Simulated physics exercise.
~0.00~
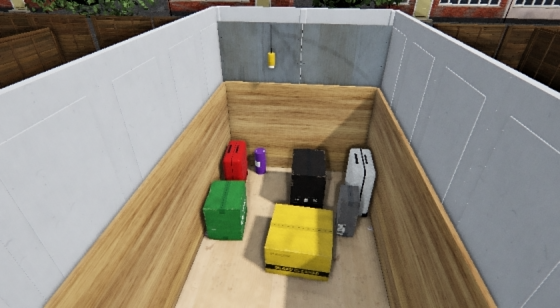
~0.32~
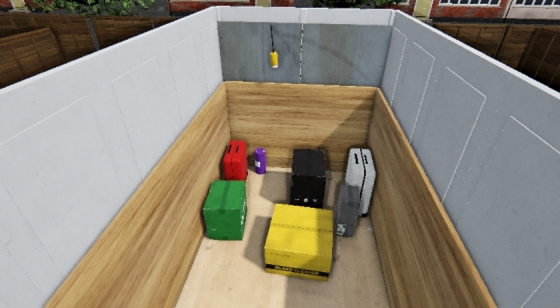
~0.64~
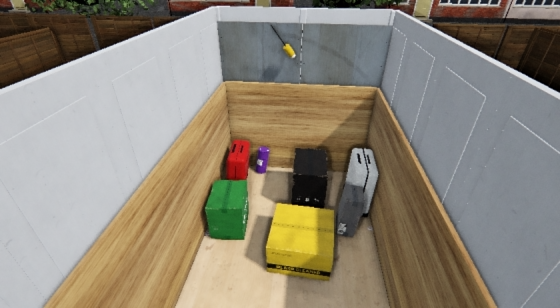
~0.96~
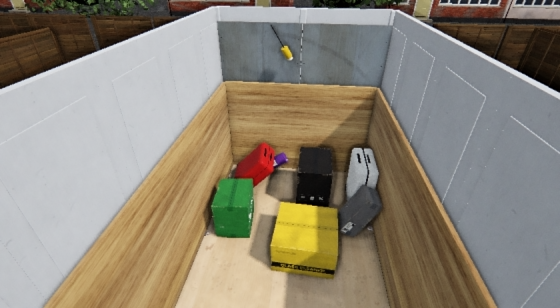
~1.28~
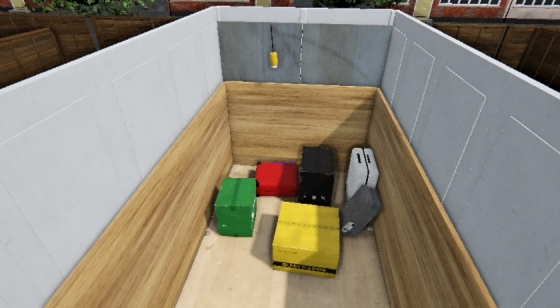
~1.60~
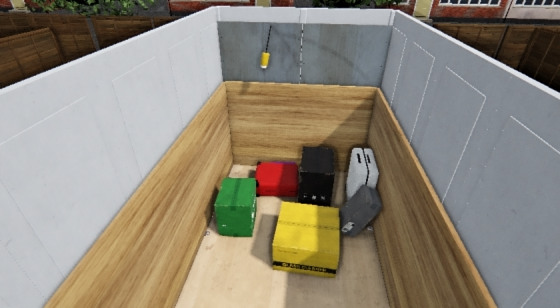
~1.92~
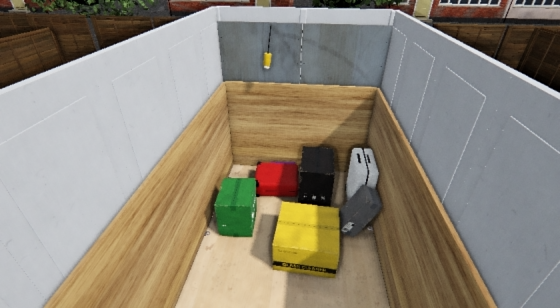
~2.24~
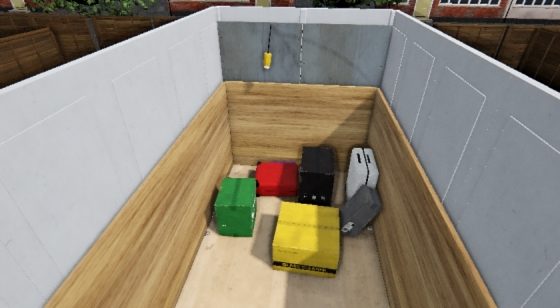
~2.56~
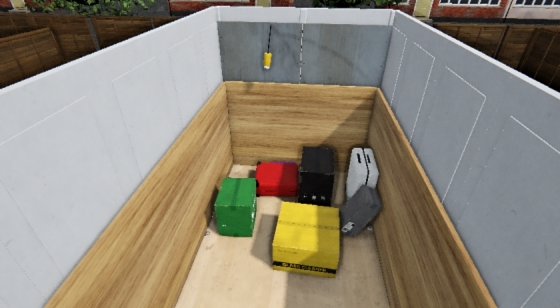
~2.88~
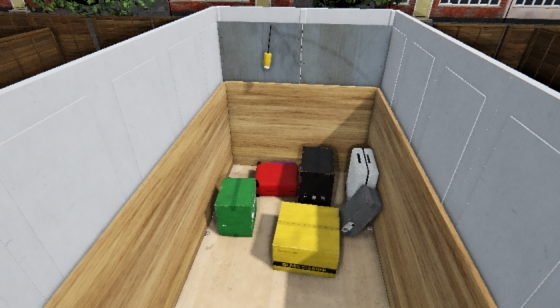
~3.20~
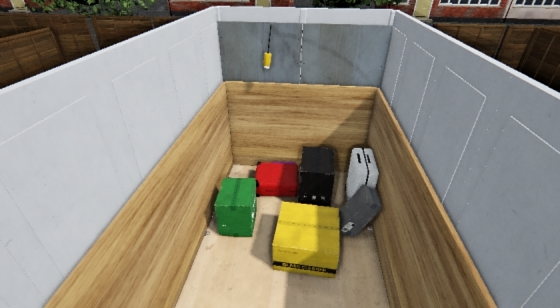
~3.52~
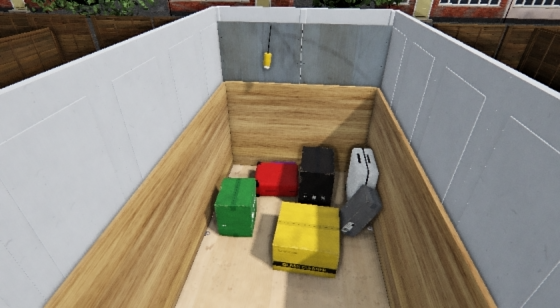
In a wood-lined load bay with pale walls, boxes and cases stand loose on the floor, with a big yellow box nearest the camera and a small yellow object hanging on the far wall. At first everything stays upright. Then the hanging object swings out to the right, and the red case and small purple canister tip the same way while the grey box leans towards the right wall. The red case drops onto its side by the black boxes, and the canister disappears from view. The hanging object swings back and settles, leaving the red case lying flat, the grey box tilted and the green box upright.
